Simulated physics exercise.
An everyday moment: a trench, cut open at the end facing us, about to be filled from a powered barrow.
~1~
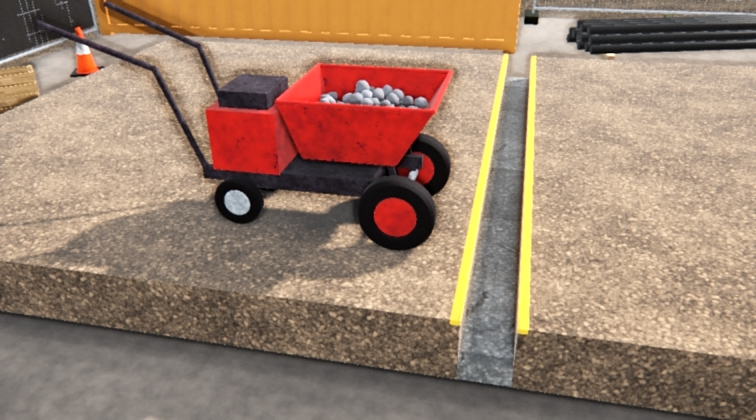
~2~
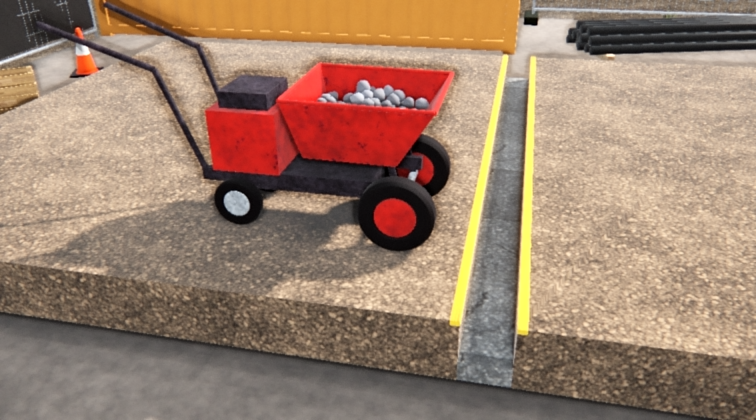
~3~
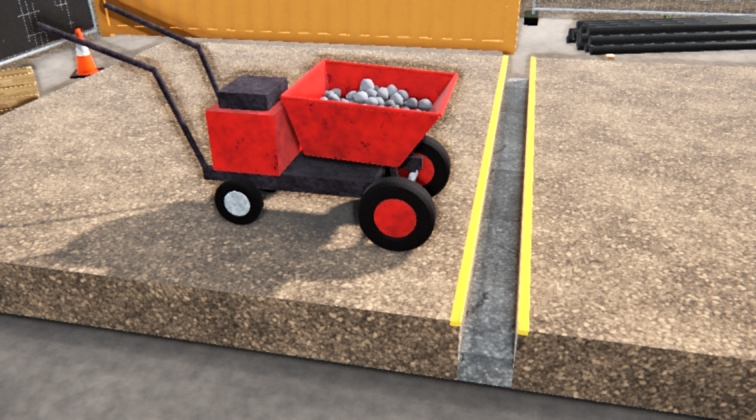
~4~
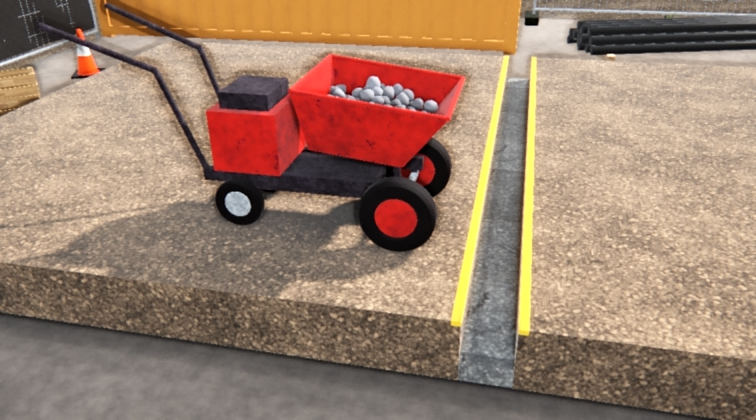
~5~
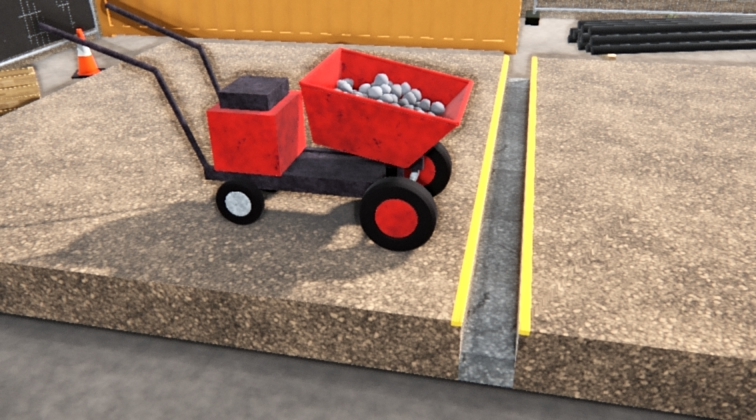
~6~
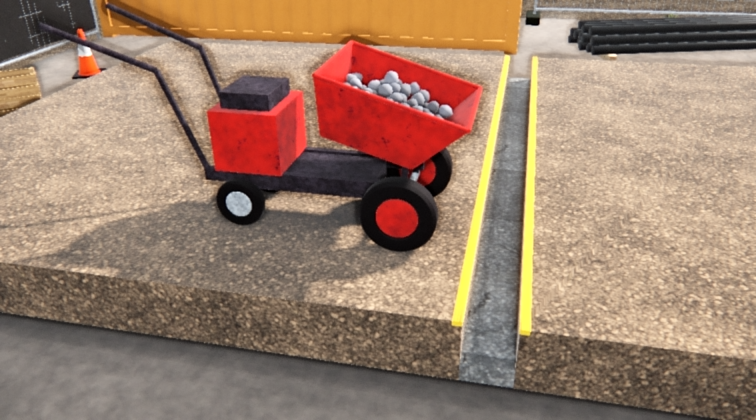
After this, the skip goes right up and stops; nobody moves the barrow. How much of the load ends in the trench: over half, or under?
In the trench: Under half.
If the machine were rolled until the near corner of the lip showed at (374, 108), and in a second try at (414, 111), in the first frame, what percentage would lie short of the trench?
The first gives 10 %, the second 0 %.
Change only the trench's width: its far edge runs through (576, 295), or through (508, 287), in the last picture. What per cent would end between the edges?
About 100 and 0 per cent.
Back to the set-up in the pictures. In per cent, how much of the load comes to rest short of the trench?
Close to 0 per cent.
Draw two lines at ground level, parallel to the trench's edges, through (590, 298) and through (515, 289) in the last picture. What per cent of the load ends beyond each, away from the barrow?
Near 20 % and 70 %.
Shortly afterwards, skip tipped steeply; the whole lot in the skip.
Next, skip tipped right over; all but a few in the skip; only a few beyond it.
Some moments later, skip tipped right over; near half in the skip; only a few in or heaped over the trench; near half beyond it.
In the end, skip tipped right over; only a few in the skip; near a third in or heaped over the trench; near two thirds beyond it.
